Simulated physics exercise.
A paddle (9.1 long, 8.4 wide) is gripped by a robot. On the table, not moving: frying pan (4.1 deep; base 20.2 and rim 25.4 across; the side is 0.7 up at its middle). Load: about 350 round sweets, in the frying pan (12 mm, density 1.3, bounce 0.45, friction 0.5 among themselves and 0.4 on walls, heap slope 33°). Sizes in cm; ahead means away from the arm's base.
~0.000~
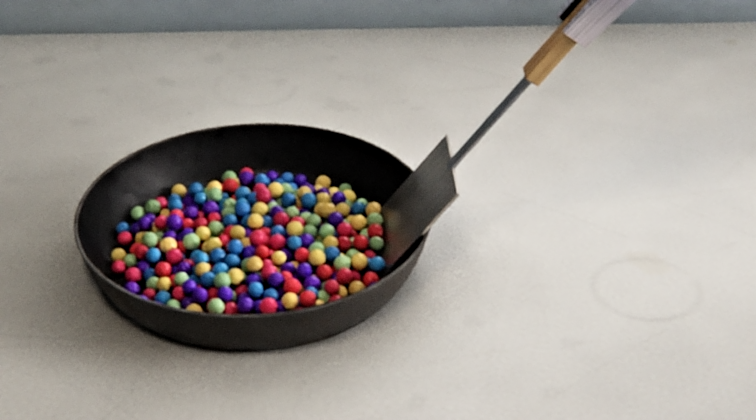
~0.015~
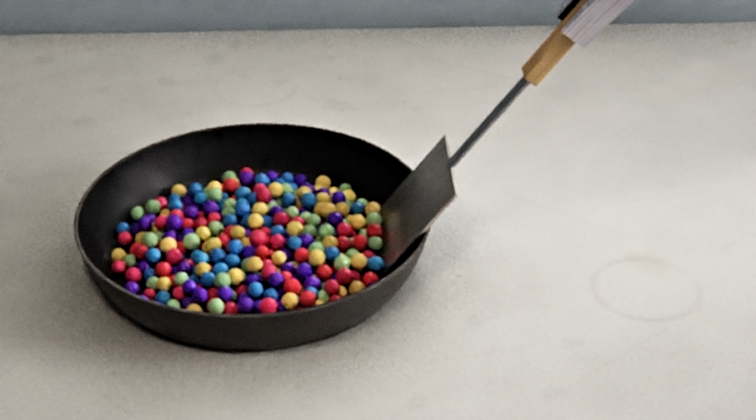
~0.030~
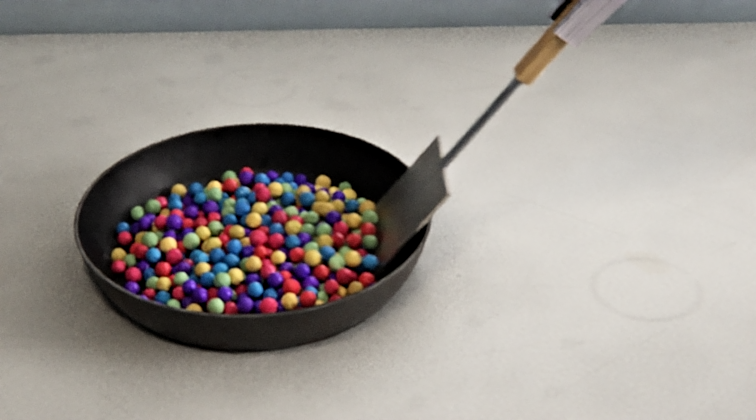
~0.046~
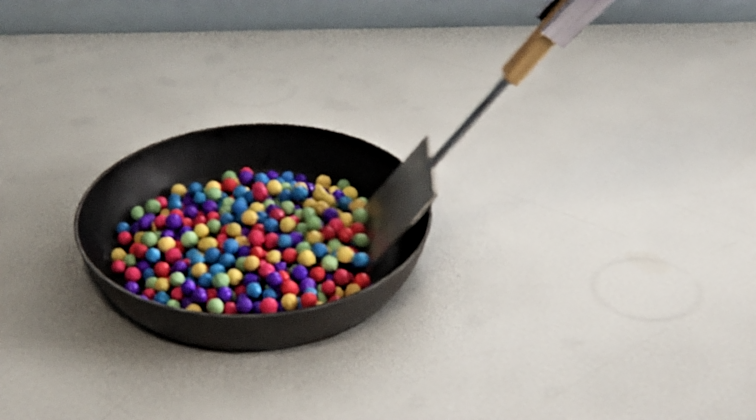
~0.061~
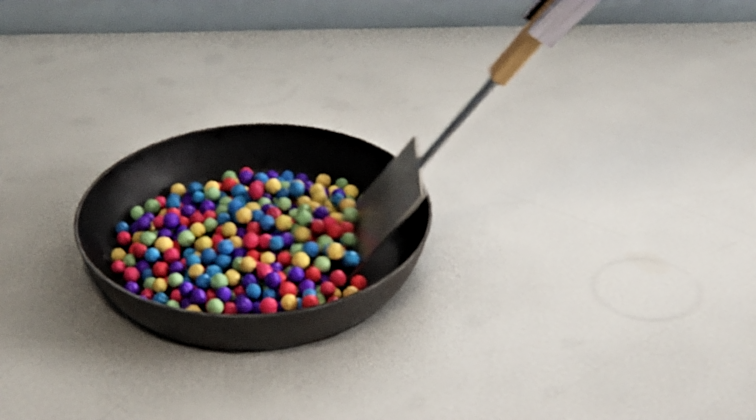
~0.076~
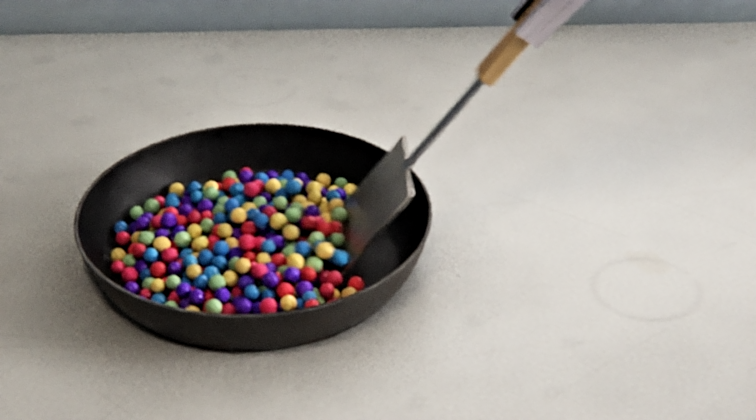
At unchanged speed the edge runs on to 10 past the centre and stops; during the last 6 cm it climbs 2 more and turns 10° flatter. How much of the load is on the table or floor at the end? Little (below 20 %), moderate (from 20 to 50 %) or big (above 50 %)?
On the table or floor the share is little, below 20 %.
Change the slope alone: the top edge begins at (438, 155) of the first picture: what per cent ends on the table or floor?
About 15 per cent.
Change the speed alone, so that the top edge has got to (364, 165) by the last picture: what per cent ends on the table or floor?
About 30 per cent.
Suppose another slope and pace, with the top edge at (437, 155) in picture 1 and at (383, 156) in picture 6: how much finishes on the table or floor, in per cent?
Some 20 per cent.
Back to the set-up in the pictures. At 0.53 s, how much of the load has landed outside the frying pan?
Roughly 10 per cent.
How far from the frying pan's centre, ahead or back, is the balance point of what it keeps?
Roughly 4.0 cm ahead.
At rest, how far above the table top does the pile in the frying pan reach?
Some 5.5 cm.
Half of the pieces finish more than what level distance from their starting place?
Roughly 4 cm.
After 0.18 s, sloping 53°, highest piece 4 above the table; 350 in the frying pan.
After 0.28 s, sloping 50°, highest piece 5 above the table; 350 in the frying pan.
After 0.53 s, sloping 43°, highest piece 6 above the table; 309 in the frying pan, 37 on the table or floor, 4 on the blade or in flight.
After 1.58 s, sloping 43°, highest piece 5 above the table; 307 in the frying pan, 43 on the table or floor.
At rest, 307 in the frying pan, 43 on the table or floor. That is 12 % on the table or floor.
